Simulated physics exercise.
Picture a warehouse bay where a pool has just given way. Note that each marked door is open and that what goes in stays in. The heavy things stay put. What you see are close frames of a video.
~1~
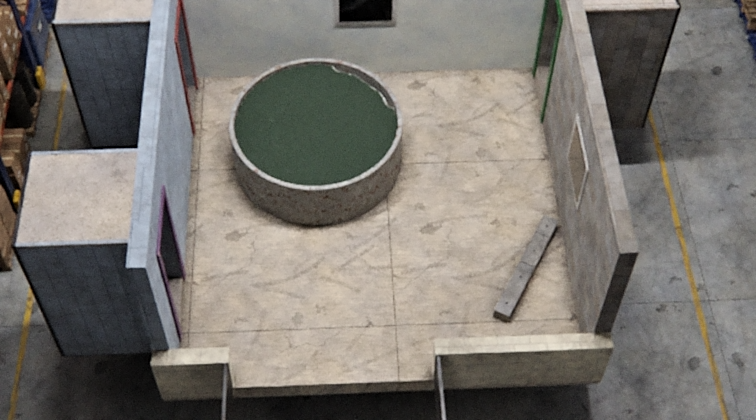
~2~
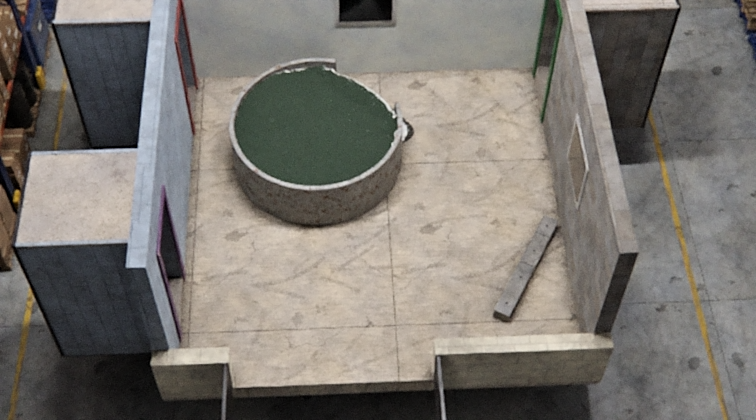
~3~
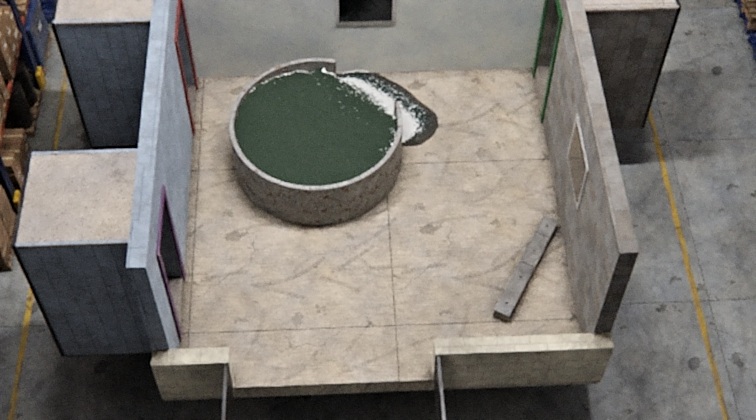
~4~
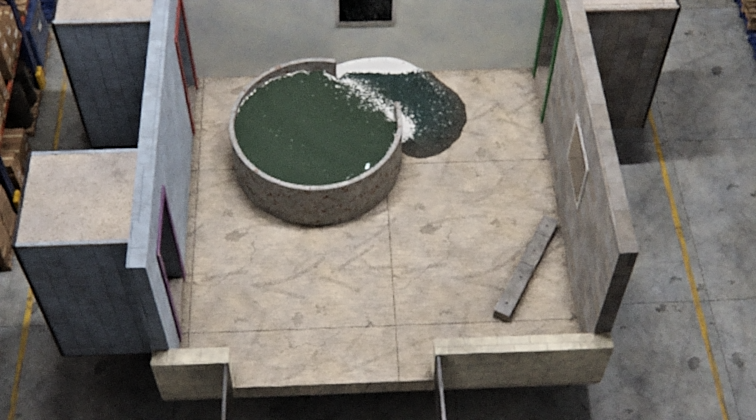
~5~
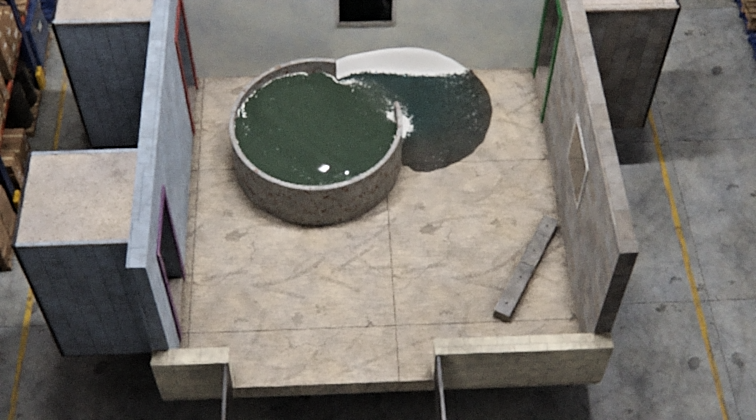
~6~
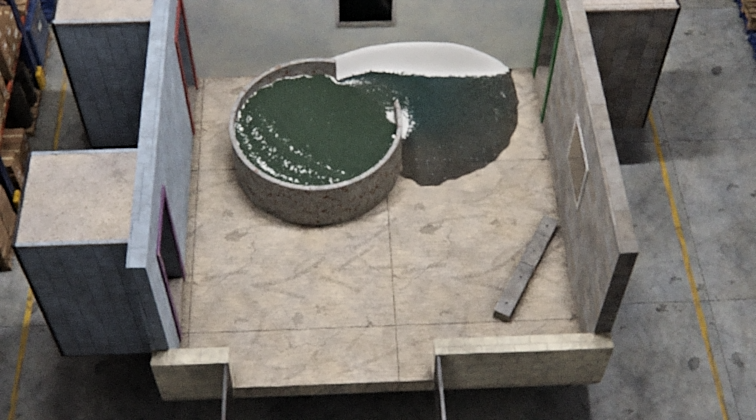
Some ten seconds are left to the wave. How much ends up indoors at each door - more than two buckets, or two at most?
Indoors: Green door, more than two; purple door, two at most; red door, more than two.
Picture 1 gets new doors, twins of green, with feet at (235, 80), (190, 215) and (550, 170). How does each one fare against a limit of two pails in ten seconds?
One, ends up below; two, ends up below; three, ends up below.
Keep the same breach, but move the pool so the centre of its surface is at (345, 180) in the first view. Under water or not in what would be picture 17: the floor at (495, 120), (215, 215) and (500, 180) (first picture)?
First one gets inundated, next one stays unwetted, last one gets inundated.
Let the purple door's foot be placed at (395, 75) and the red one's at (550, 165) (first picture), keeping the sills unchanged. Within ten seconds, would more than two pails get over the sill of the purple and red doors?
Purple door: Comes in high; red door: Comes in high.
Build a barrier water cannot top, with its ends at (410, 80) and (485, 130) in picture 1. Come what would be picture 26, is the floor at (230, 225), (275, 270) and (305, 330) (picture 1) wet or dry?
Reading the points as listed, I get deluged, then left untouched, then left untouched.
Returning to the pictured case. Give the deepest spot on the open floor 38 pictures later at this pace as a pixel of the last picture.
About (558, 216).
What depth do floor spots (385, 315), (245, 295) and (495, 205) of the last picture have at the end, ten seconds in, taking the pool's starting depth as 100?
About 8 per cent, then 10 per cent, then 12 per cent.
A moment on, water covers 25 % of the floor; the green door over two buckets in, the purple door not reached, the red door wet at the sill, nothing in.
Next, water covers 35 % of the floor; the green door far over two buckets in, the purple door not reached, the red door under two buckets in.
Then, water covers 70 % of the floor; the green door far over two buckets in, the purple door not reached, the red door over two buckets in.
Later, water covers 95 % of the floor; the green door far over two buckets in, the purple door wet at the sill, nothing in, the red door far over two buckets in.
In the end, water covers 95 % of the floor; the green door far over two buckets in, the purple door wet at the sill, nothing in, the red door far over two buckets in.
